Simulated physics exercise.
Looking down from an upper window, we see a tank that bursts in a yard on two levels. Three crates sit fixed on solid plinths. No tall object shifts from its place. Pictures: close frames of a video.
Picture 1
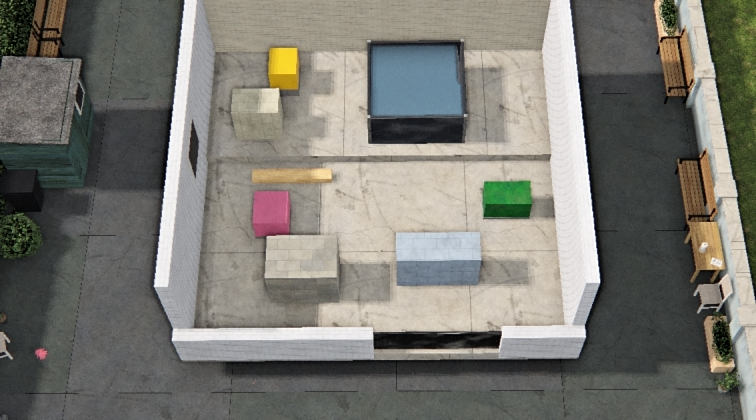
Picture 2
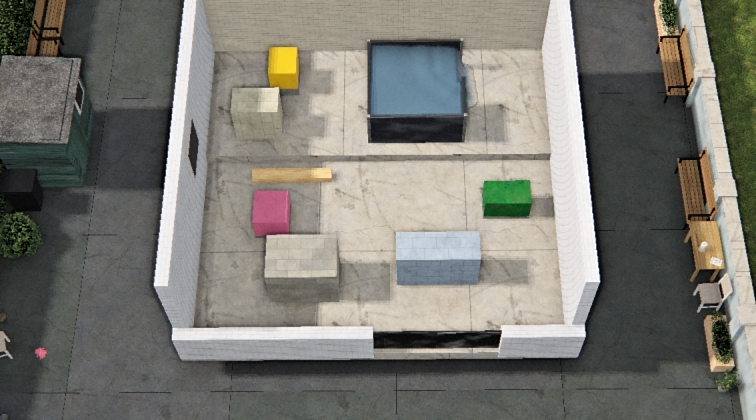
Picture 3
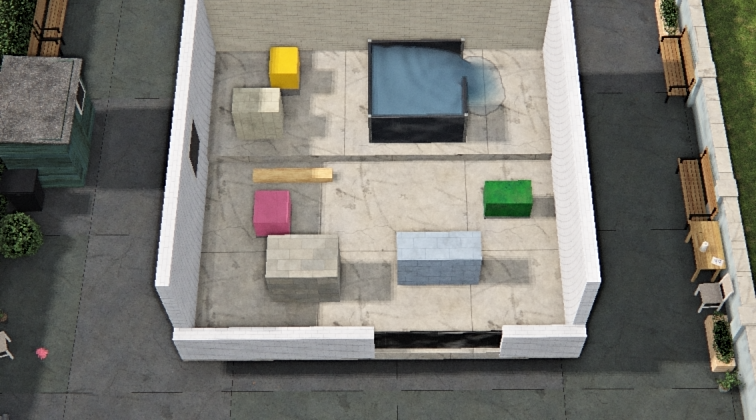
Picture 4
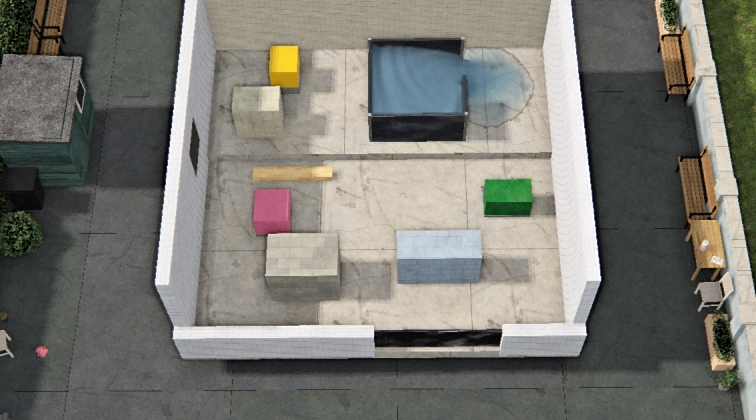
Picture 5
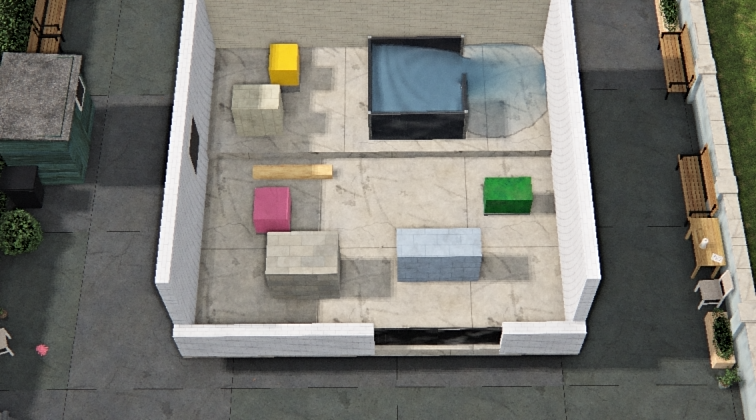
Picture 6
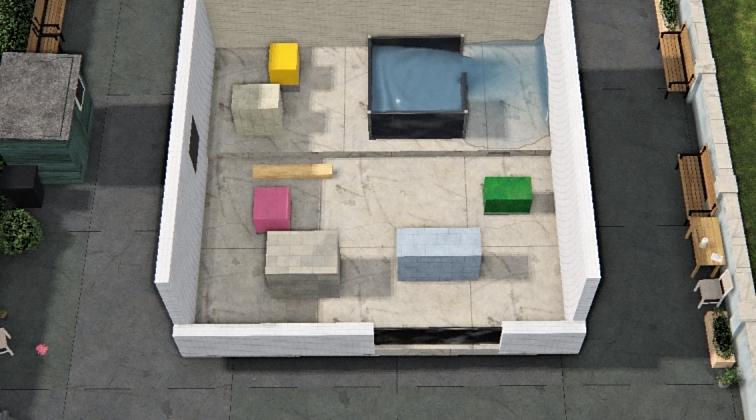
Water in a dark-framed tank at the back right of a white-walled, two-level paved yard, seen from high above, sits still, then pours out through the tank's right side. Yellow and pale blocks stand at back left, with a wooden plank, pink and grey blocks, a light-blue block and a green one nearer. The water fans rightward across the upper paving to the wall, while the blocks stay put.
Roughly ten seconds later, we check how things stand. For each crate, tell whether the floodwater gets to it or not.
Crate by crate: Yellow crate - not reached; pink crate - reached; green crate - reached.
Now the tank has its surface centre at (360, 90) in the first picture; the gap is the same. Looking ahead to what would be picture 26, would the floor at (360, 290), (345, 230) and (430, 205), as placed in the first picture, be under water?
Results in order - left untouched, left untouched, swamped.
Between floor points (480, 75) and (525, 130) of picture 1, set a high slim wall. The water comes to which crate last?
The crate marked pink is last.
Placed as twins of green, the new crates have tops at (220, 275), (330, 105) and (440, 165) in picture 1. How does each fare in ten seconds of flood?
In order, the crates: One gets flooded, two stays clear, three gets flooded.
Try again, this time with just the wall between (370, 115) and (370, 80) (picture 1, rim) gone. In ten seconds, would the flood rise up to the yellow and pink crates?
In short: Yellow crate gets drenched; pink crate gets drenched.
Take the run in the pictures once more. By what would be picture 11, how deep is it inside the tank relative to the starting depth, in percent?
That comes to about 64 per cent.
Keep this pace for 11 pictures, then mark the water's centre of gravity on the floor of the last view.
I'd put it at around (465, 105).
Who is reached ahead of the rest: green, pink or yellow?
That one is the one in green.
A moment on, water covers 10 % of the floor; the yellow crate not reached, the pink crate not reached, the green crate water round its plinth.
Next, water covers 20 % of the floor; the yellow crate not reached, the pink crate not reached, the green crate water round its plinth.
Then, water covers 45 % of the floor; the yellow crate water round its plinth, the pink crate not reached, the green crate water round its plinth.
Later, water covers 85 % of the floor; the yellow crate water round its plinth, the pink crate water round its plinth, the green crate water round its plinth.
In the end, water covers 95 % of the floor; the yellow crate stayed above the water, the pink crate was topped, the green crate was topped.
